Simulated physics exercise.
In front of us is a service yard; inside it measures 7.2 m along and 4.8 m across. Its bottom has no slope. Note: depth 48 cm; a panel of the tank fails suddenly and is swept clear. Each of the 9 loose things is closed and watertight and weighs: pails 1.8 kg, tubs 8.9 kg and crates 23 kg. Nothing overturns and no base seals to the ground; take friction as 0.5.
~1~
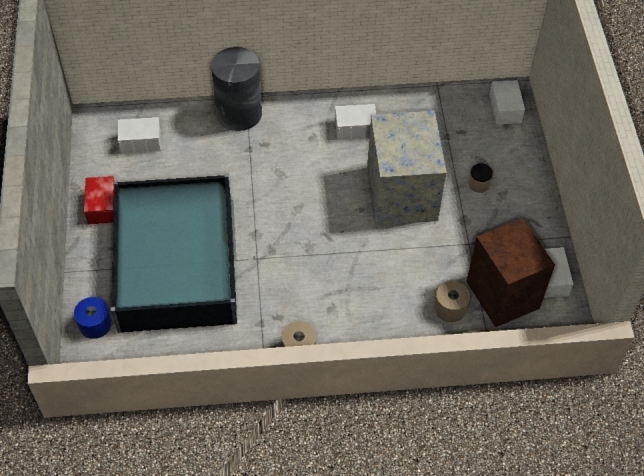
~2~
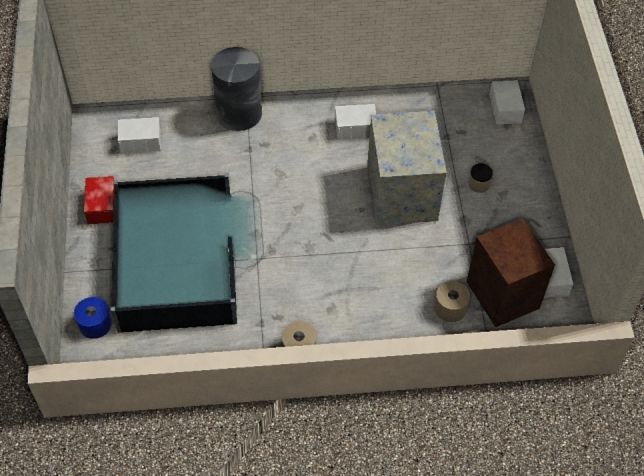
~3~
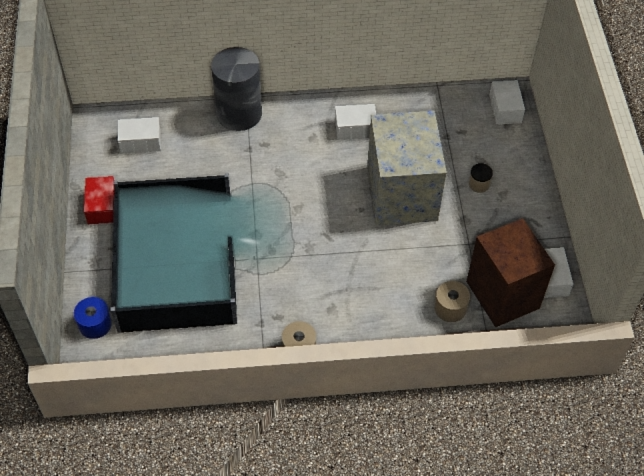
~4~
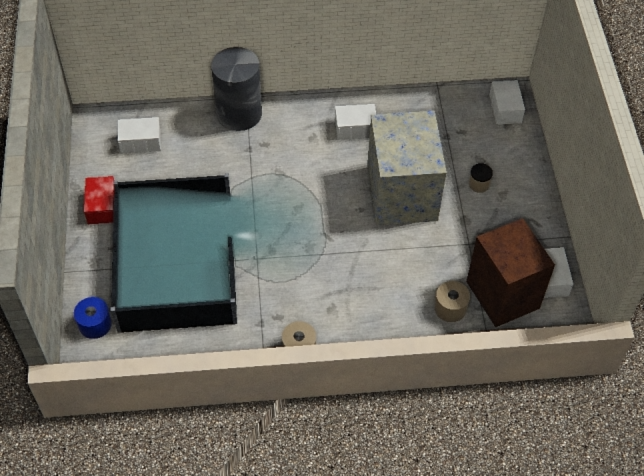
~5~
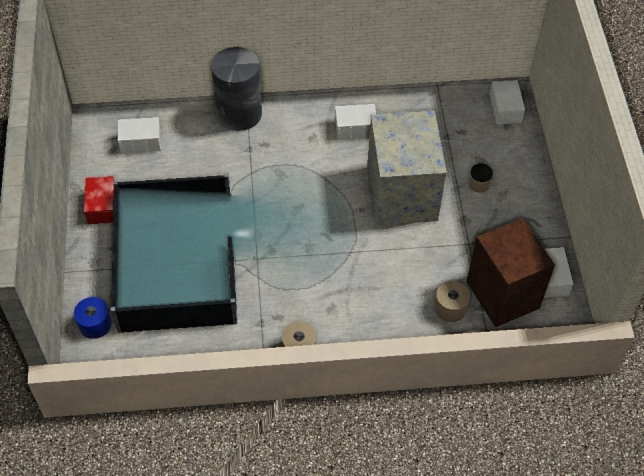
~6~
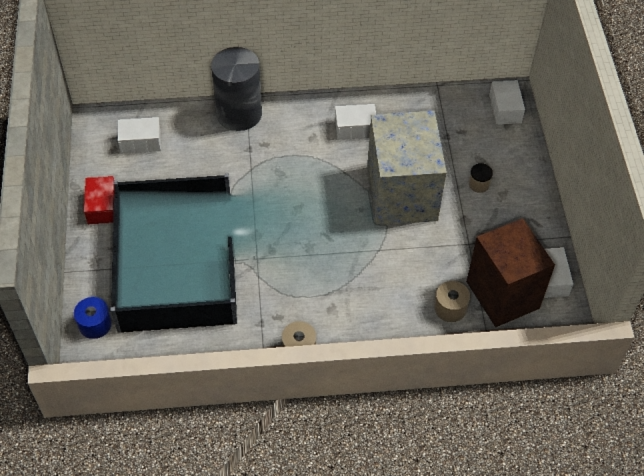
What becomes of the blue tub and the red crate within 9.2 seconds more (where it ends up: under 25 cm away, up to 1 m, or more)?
In the end the blue tub is left almost where it stood; the red crate is left almost where it stood.
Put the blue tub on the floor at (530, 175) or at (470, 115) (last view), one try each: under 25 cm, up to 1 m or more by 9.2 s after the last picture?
Run one, it gets swept far; run two, it gets swept far.
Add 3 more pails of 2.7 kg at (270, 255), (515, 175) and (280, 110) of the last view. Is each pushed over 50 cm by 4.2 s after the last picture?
Spot by spot, in turn: Exceeds it, falls short, exceeds it.
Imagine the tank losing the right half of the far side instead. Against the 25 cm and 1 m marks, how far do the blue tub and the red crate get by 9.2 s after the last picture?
The blue tub is swept away, the red crate is swept away.
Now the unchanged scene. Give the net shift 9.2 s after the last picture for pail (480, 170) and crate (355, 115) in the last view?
First 140 cm, then 200 cm.
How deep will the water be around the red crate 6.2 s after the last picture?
About 1 cm.
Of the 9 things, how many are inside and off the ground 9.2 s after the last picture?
Tally: 2 of them.
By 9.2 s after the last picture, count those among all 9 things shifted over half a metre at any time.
I make it 3.
Then, 1.2 s after the last picture the blue tub is near (91, 312), 0.0 m from its start, aground; the red crate is near (99, 194), 0.0 m from its start, aground; 0 afloat.
Then, 3.8 s after the last picture the blue tub is near (91, 312), 0.0 m from its start, aground; the red crate is near (99, 194), 0.0 m from its start, aground; 1 afloat.
Then, 6.2 s after the last picture the blue tub is near (91, 312), 0.0 m from its start, aground; the red crate is near (99, 194), 0.0 m from its start, aground; 2 afloat.
Then, 9.2 s after the last picture the blue tub is near (91, 312), 0.0 m from its start, aground; the red crate is near (99, 194), 0.0 m from its start, aground; 2 afloat.
